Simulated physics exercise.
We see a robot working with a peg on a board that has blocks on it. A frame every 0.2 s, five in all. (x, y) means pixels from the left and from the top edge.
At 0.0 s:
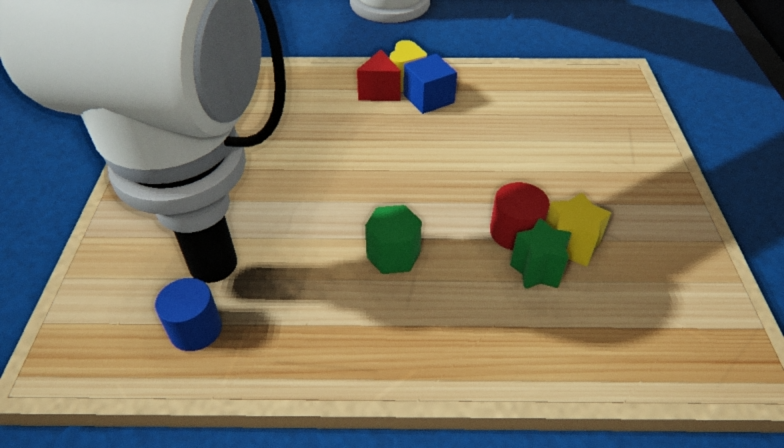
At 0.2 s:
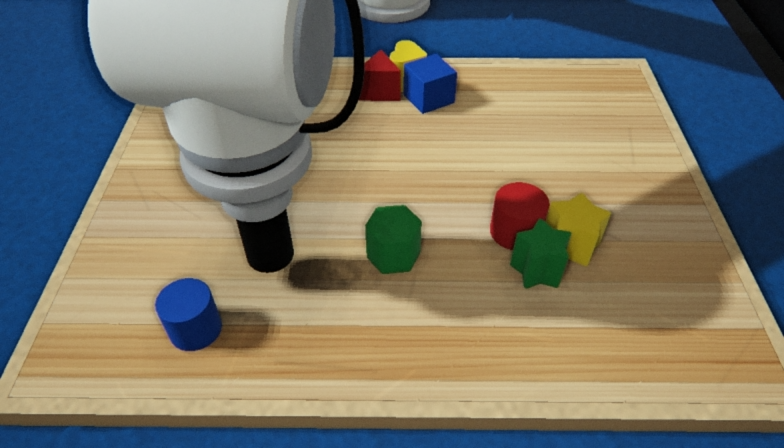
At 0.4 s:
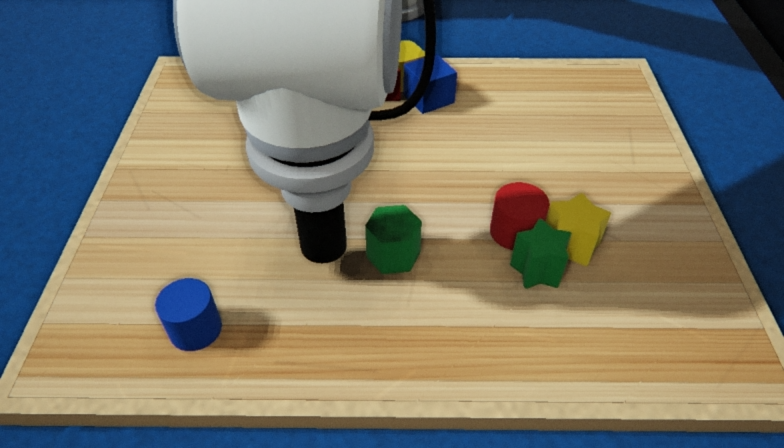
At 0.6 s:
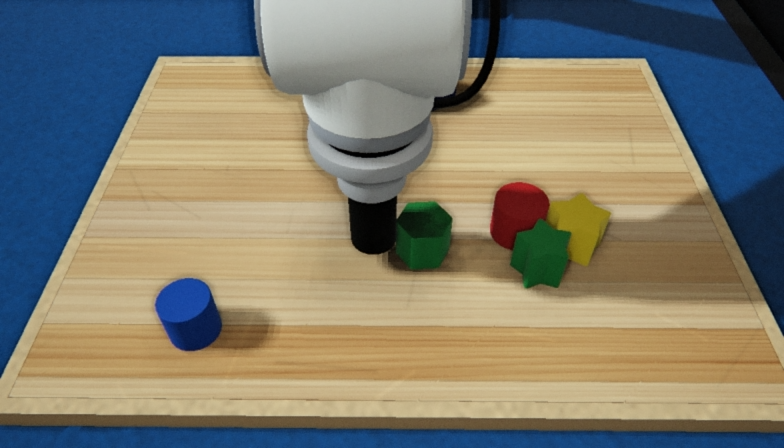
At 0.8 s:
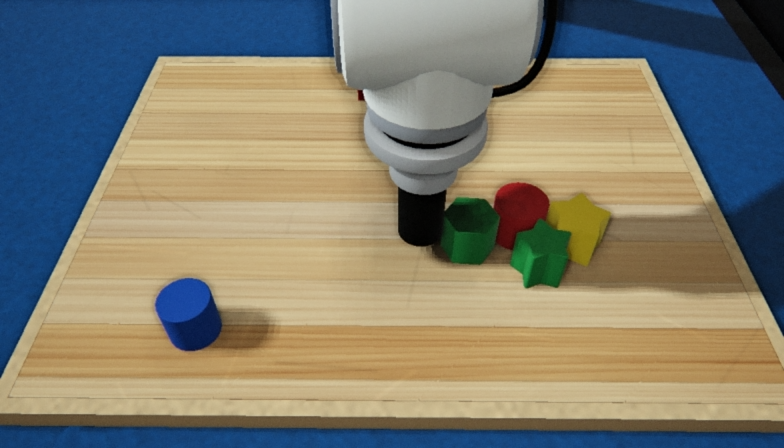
A light wooden board on a blue surface is seen from a fixed, raised viewpoint in front. A blue cylinder sits at left, a green hexagonal block near the centre, red, green and yellow blocks at right, and another small cluster at the back. A white robot arm slides its black peg rightward, meets the green hexagon and pushes it right, up beside the red round block.
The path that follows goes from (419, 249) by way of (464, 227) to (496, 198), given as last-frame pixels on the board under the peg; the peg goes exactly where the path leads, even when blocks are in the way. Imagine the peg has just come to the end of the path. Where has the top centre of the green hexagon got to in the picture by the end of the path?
The middle of its top is at (518, 208).
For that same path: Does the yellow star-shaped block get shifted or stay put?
It is carried off its spot.
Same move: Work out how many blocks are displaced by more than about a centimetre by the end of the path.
Counting only shifts above 1 cm, I get three or more blocks.
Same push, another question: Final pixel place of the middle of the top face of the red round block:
The middle of its upper face will lie at (565, 196).
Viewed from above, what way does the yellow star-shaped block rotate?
From above, clockwise.
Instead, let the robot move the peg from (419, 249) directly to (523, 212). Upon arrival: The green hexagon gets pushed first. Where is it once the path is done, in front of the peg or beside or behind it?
Gone from the front.
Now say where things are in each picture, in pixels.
Peg tip (214, 265); block tops, green hexagon (393, 223); red round block (522, 200); green star-shaped block (546, 239); yellow star-shaped block (580, 213), in the first frame.
Peg (271, 255); blocks unchanged, in the second frame.
Peg (324, 246); blocks unchanged, in the third frame.
Peg (374, 238); green hexagon (424, 219), in the fourth frame.
Peg (420, 230); green hexagon (472, 215); red round block (522, 200); green star-shaped block (546, 239); yellow star-shaped block (580, 213), in the fifth frame.
What follows on the original path. One third of the way, peg (455, 217); green hexagon (505, 212), turned 30° clockwise; red round block (551, 196); yellow star-shaped block (600, 213), turned 35° clockwise.
Two thirds of the way, peg (479, 197); green hexagon (518, 208), turned 70° clockwise; red round block (565, 196); yellow star-shaped block (612, 215), turned 35° clockwise.
At the end, peg (499, 179); green hexagon (518, 208), turned 70° clockwise; red round block (565, 196); green star-shaped block in place; yellow star-shaped block (612, 215), turned 35° clockwise.
